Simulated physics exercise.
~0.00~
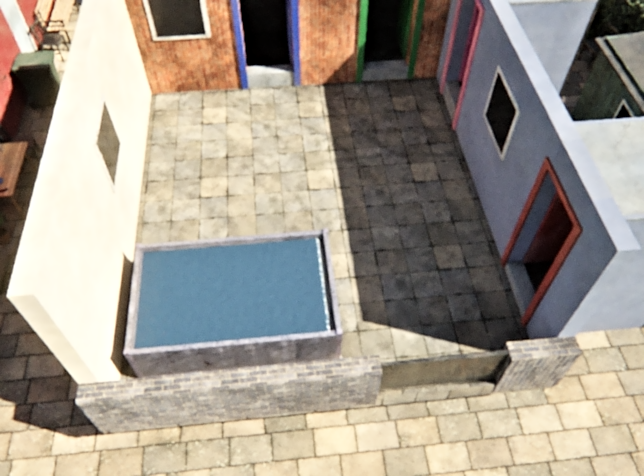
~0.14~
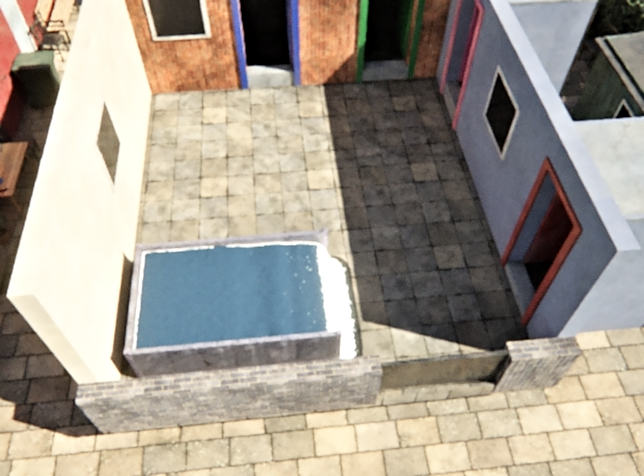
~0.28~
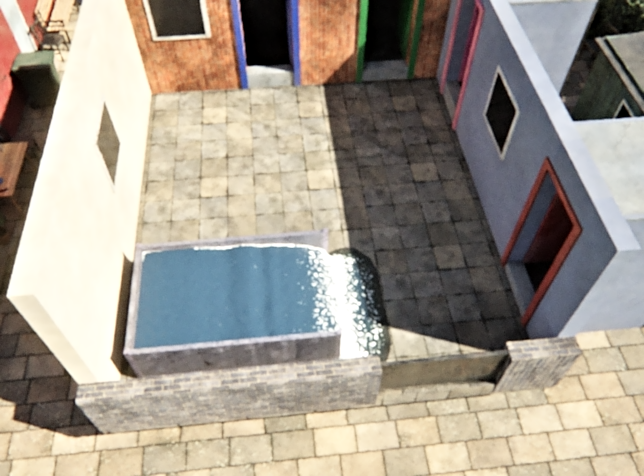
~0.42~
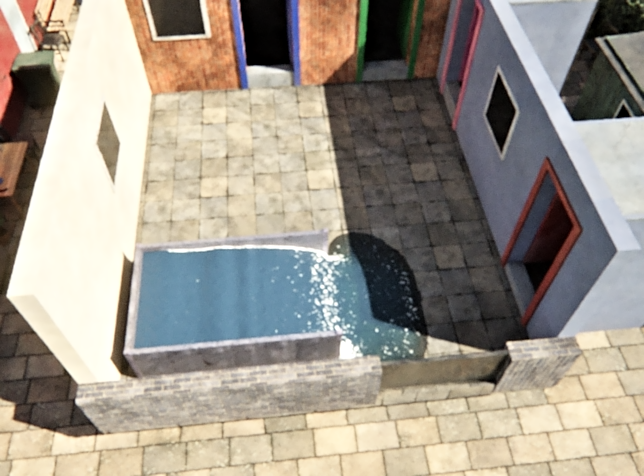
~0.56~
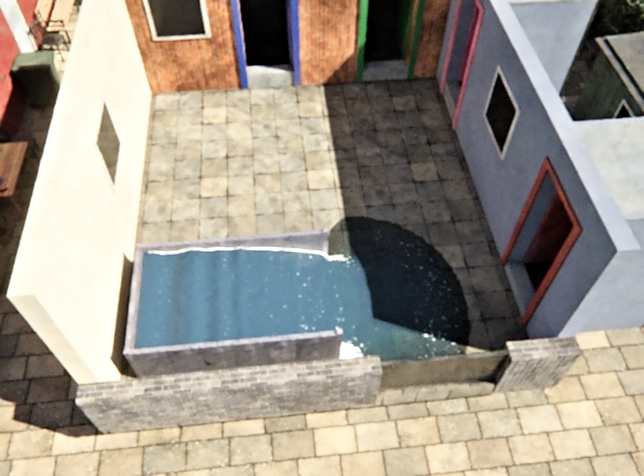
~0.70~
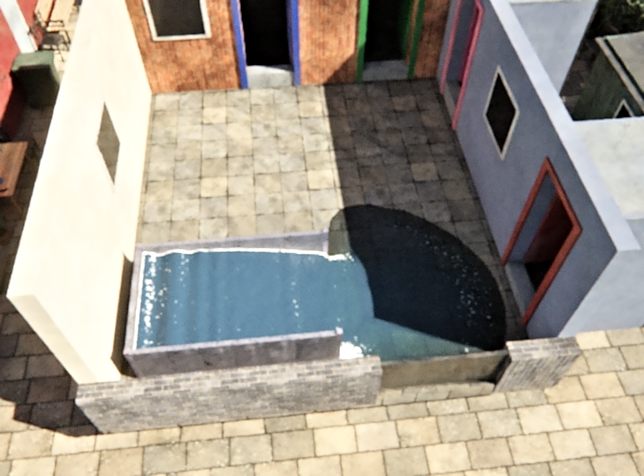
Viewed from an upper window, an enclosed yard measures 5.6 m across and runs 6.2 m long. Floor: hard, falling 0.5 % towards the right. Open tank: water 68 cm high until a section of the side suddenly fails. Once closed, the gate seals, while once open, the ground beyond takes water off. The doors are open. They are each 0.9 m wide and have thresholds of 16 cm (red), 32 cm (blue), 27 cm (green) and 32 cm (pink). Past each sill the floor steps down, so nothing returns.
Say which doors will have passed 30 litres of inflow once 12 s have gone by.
After that time: Red door: Passed, blue door: Not passed, green door: Not passed, pink door: Not passed.
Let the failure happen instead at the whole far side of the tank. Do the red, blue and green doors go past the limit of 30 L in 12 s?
Red door doesn't reach it, blue door doesn't reach it, green door doesn't reach it.
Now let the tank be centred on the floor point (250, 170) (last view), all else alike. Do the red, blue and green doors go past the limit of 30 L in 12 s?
Red: Within limit; blue: Within limit; green: Within limit.
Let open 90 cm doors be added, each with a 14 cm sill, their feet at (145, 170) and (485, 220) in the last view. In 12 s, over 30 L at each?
Per doorway, in order: Insufficient / sufficient.
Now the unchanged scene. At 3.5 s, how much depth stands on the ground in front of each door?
You'd see red at 27 cm, blue at 0 cm, green at 19 cm and pink at 8 cm.
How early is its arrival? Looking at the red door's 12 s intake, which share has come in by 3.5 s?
90 per cent, roughly.
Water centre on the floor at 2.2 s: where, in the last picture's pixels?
Around (365, 296) in the last picture.
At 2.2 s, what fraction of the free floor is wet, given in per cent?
Covered: Roughly 35 %.
After 1.4 s water covers 30 % of the floor and is deepest (48 cm) near (521, 352); red door 21 cm at the sill, 55 L in, blue door not reached, green door not reached, pink door not reached.
After 2.2 s water covers 35 % of the floor and is deepest (46 cm) near (534, 351); red door 38 cm at the sill, 158 L in, blue door not reached, green door not reached, pink door 2 cm at the sill, 0 L in.
After 3.5 s water covers 45 % of the floor and is deepest (28 cm) near (518, 306); red door 27 cm at the sill, 291 L in, blue door not reached, green door 19 cm at the sill, 0 L in, pink door 8 cm at the sill, 0 L in.
After 7.0 s water covers 85 % of the floor and is deepest (19 cm) near (161, 101); red door 10 cm at the sill, 325 L in, blue door 10 cm at the sill, 0 L in, green door 14 cm at the sill, 0 L in, pink door 15 cm at the sill, 0 L in.
After 12.0 s water covers 100 % of the floor and is deepest (13 cm) near (118, 404); red door 5 cm at the sill, 325 L in, blue door 8 cm at the sill, 0 L in, green door 7 cm at the sill, 0 L in, pink door 8 cm at the sill, 0 L in.
